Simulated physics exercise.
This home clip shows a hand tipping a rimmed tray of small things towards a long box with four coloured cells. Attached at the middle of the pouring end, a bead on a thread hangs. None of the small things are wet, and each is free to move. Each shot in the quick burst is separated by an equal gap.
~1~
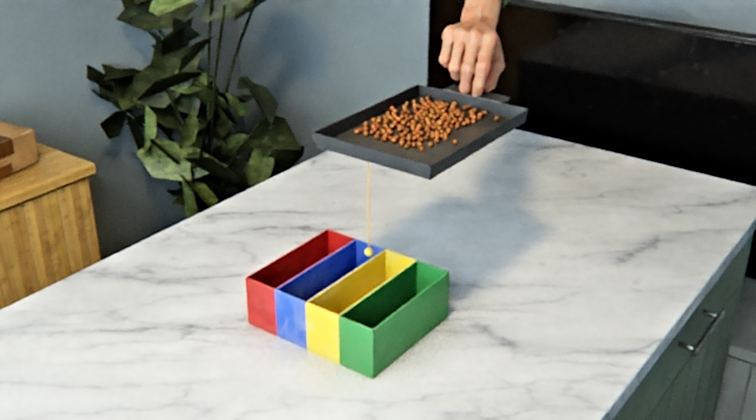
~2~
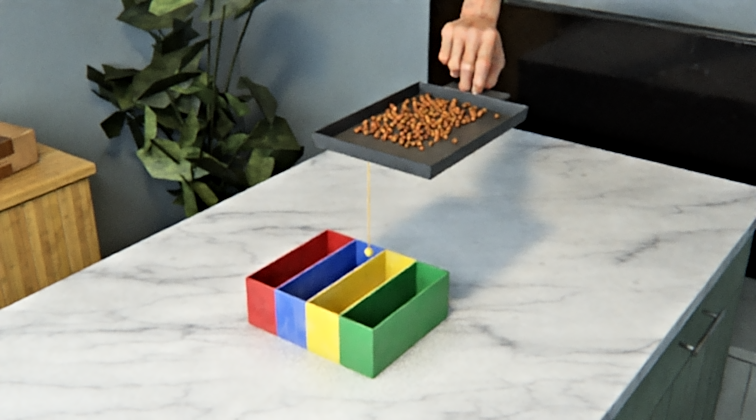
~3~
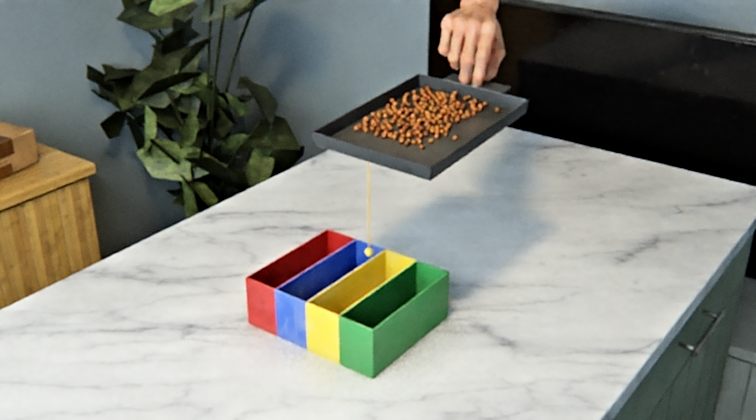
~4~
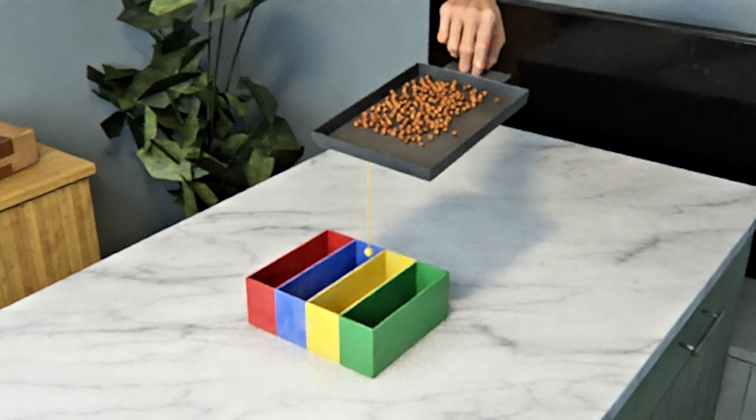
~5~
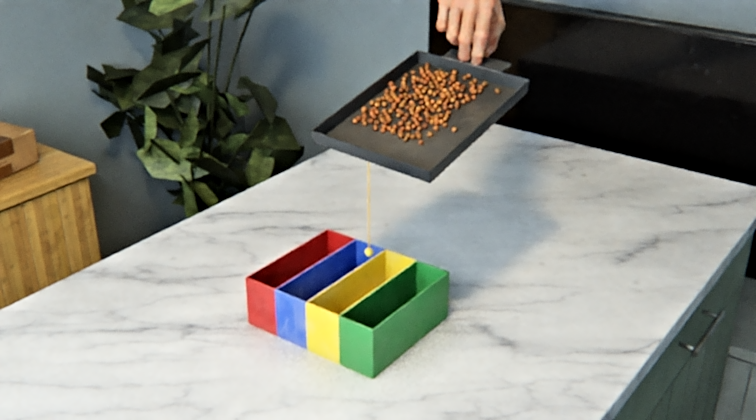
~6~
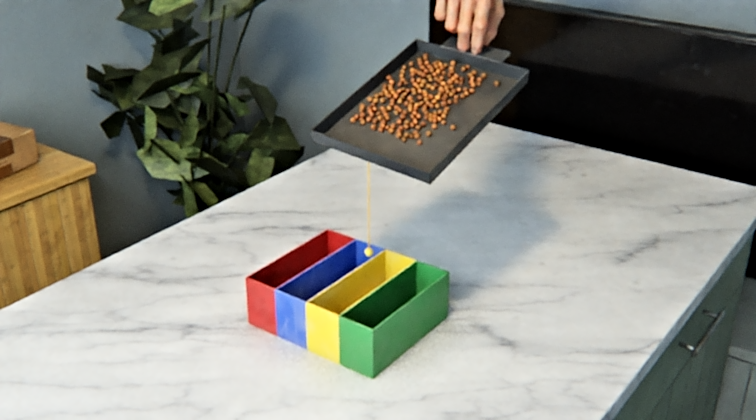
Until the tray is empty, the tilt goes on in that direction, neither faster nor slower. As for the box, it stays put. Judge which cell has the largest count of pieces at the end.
Largest count: Green.
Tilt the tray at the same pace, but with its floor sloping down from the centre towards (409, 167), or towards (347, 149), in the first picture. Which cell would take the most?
In order, it comes out as the green cell and that red cell.
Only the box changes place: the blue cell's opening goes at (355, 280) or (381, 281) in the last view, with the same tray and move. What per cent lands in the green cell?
In the first position around 30 percent, in the second around 0 percent.
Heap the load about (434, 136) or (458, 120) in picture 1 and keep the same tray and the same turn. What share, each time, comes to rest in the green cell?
Respectively 50 and 60 in a hundred.
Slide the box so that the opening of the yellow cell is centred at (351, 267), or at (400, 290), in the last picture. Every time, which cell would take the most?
In order of the tries: The green one and the yellow cell.
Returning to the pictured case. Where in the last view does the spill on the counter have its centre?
Close to pixel (433, 385) in the last view.
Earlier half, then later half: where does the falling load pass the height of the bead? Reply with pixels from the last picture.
Near (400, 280) and later near (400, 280).
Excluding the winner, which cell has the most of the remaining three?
Runner-up - yellow.
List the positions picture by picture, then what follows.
Corners of the pouring end (315, 132) and (431, 165), level; middle of the load (422, 122), cereal balls; bead on its thread (369, 252); red cell (262, 302); blue cell (292, 315); yellow cell (323, 329); green cell (356, 343), in the first frame.
Corners of the pouring end (315, 132) and (431, 165), level; middle of the load (422, 121), in the second frame.
Corners of the pouring end (315, 132) and (430, 166), tipped barely, lowest at the right corner; middle of the load (422, 116), in the third frame.
Corners of the pouring end (314, 131) and (430, 168), tipped a little, lowest at the right corner; middle of the load (422, 109), in the fourth frame.
Corners of the pouring end (314, 130) and (430, 170), tipped a little, lowest at the right corner; middle of the load (421, 103), in the fifth frame.
Corners of the pouring end (313, 130) and (429, 172), tipped clearly, lowest at the right corner; middle of the load (420, 98), roughly half on the move; red cell (262, 302); blue cell (292, 315); yellow cell (323, 329); green cell (356, 343), in the sixth frame.
Just after the last frame, tray tipped steeply; almost all on the tray; just a few in the green cell; just a few in the yellow cell; just a few falling or outside the box.
A moment on, tray tipped right over; roughly two thirds on the tray; about a tenth in the green cell; just a few in the yellow cell; just a few in the blue cell; roughly a quarter falling or outside the box.
Further on, tray tipped past a quarter turn; roughly two thirds in the green cell; roughly a quarter in the yellow cell; about a tenth in the blue cell; about a tenth falling or outside the box.
When it is over, tray tipped past a quarter turn; roughly two thirds in the green cell; roughly a quarter in the yellow cell; about a tenth in the blue cell; not one in the red cell; about a tenth outside the box.
